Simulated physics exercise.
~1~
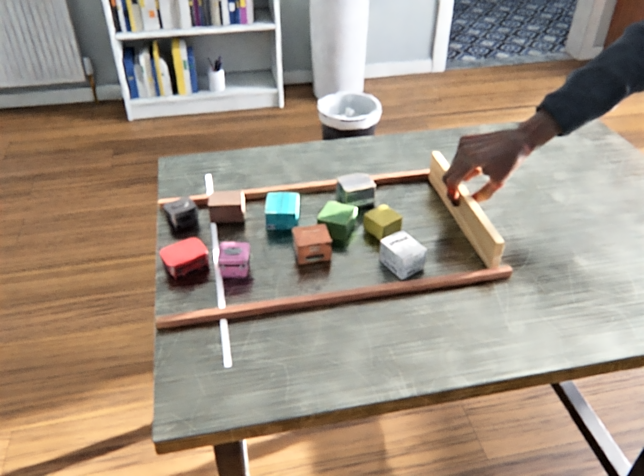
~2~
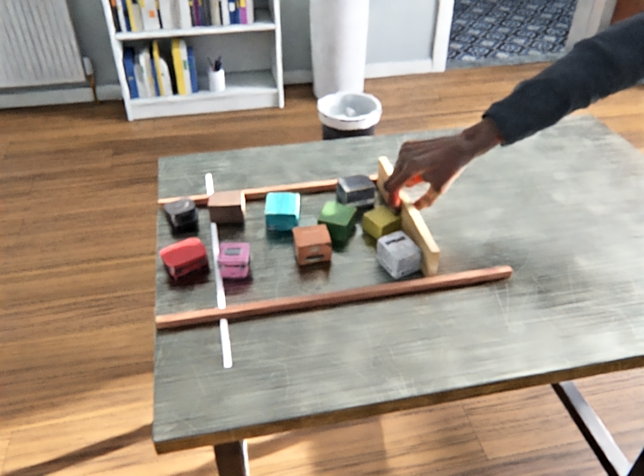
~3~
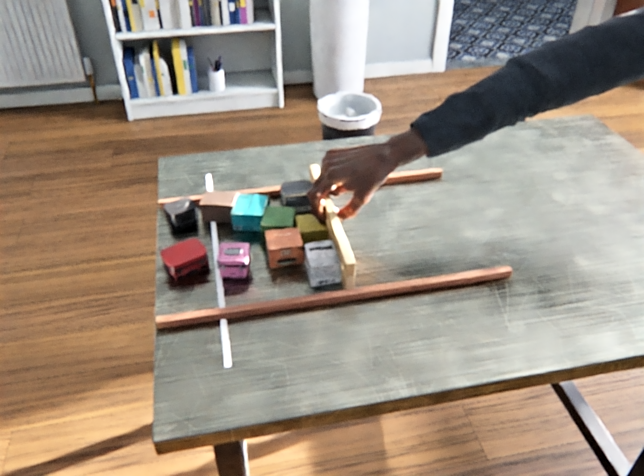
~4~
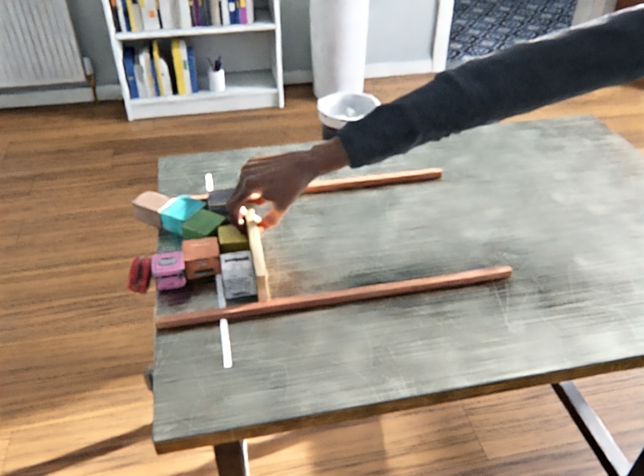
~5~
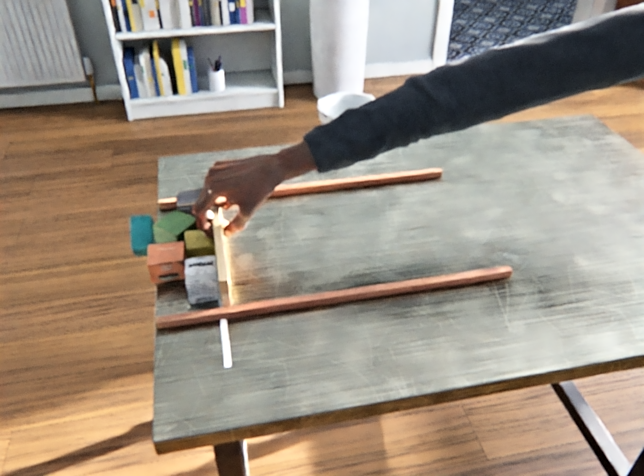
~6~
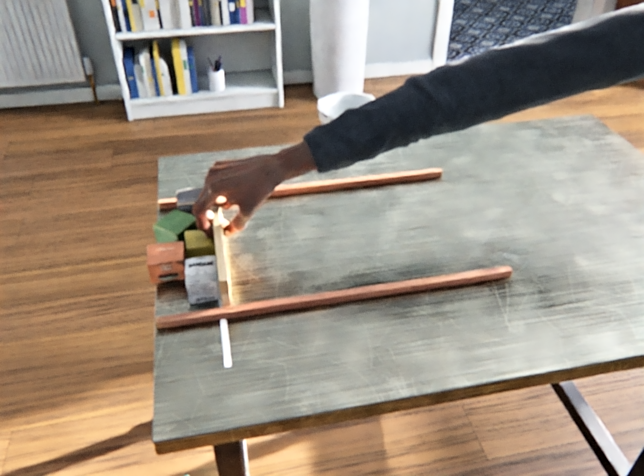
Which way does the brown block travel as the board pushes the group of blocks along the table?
The brown block travels to the left, toward the table's left edge.
